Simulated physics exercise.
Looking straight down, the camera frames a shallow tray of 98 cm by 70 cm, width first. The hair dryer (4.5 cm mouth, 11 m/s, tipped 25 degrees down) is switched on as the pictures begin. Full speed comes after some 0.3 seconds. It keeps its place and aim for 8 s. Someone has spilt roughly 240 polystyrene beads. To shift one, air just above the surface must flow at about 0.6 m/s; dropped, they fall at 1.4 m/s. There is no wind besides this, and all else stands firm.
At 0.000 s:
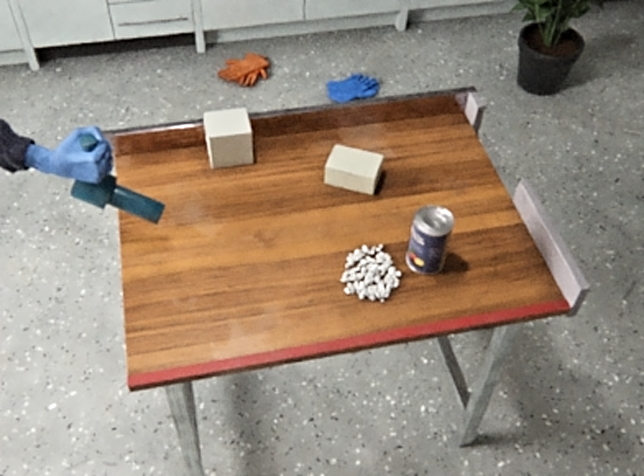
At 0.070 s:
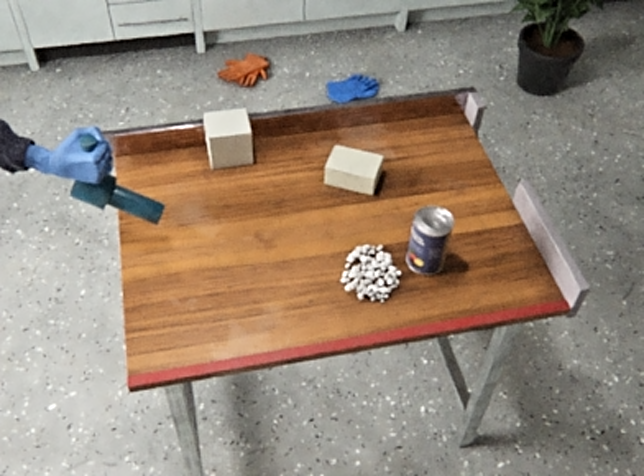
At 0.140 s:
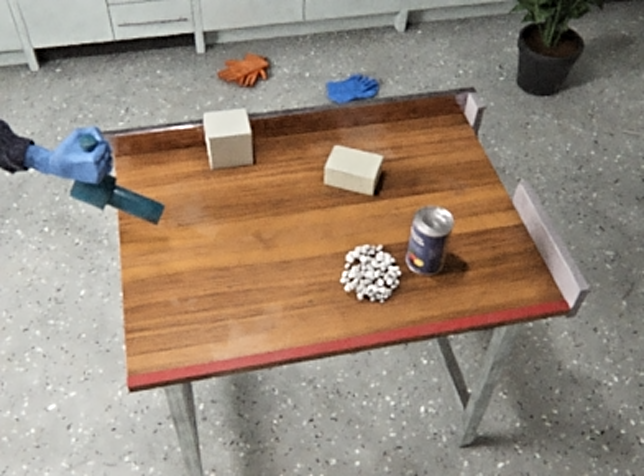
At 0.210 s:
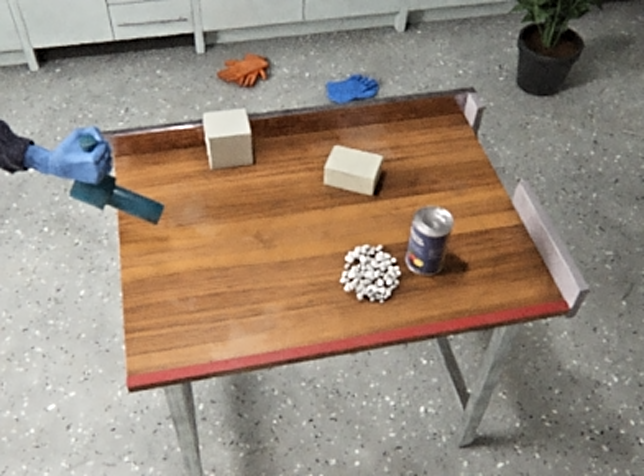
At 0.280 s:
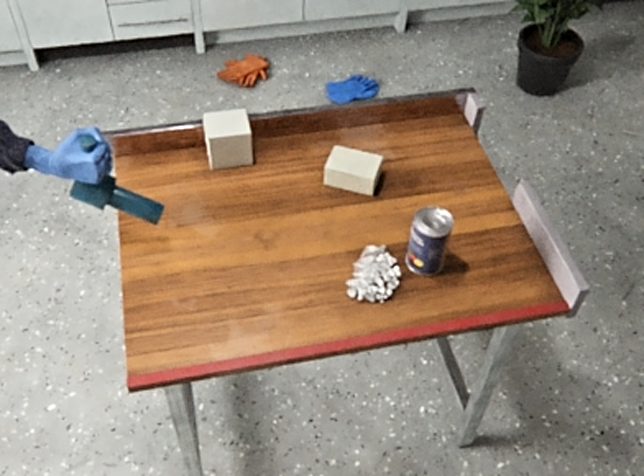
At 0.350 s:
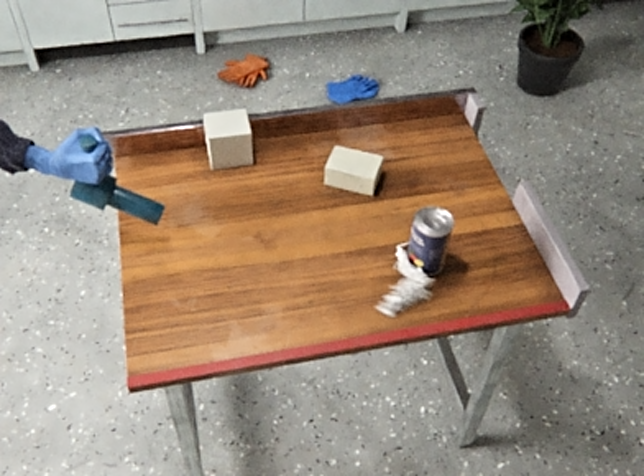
White beads resting in a pile on a wooden table, then stirring and sliding right past a tin as a blue-gloved hand holds a hair dryer.
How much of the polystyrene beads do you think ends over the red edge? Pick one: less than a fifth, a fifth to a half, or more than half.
More than half.
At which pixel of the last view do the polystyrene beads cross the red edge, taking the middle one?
About (507, 321).
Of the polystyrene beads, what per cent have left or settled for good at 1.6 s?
The share is about 100 %.
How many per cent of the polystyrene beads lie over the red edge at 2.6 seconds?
Share: Approx. 100 %.
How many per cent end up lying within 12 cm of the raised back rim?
0 %.
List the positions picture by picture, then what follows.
In the first frame, the middle of the polystyrene beads is near (373, 275), none has stirred yet and the mouth of the hair dryer is at (161, 214).
In the second frame, the middle of the polystyrene beads is near (373, 273), none has stirred yet and the red edge is centred on (361, 346).
In the third frame, the middle of the polystyrene beads is near (373, 273), none has stirred yet, the top of a tin is at (434, 221) and the top of a block is at (354, 161).
In the fourth frame, the middle of the polystyrene beads is near (373, 273) and none has stirred yet.
In the fifth frame, the middle of the polystyrene beads is near (375, 277), the farthest in sight from the hair dryer is at (399, 275) and about 10 % have left their places.
In the sixth frame, the middle of the polystyrene beads is near (410, 285), the farthest in sight from the hair dryer is at (426, 293) and all have left their places.
After 1.6 s the count stands so, 99 % are over the red edge.
After 2.6 s the count stands so, 99 % are over the red edge.
After 4.4 s the count stands so, 99 % are over the red edge.
After 8.0 s, at the end, 99 % are over the red edge.
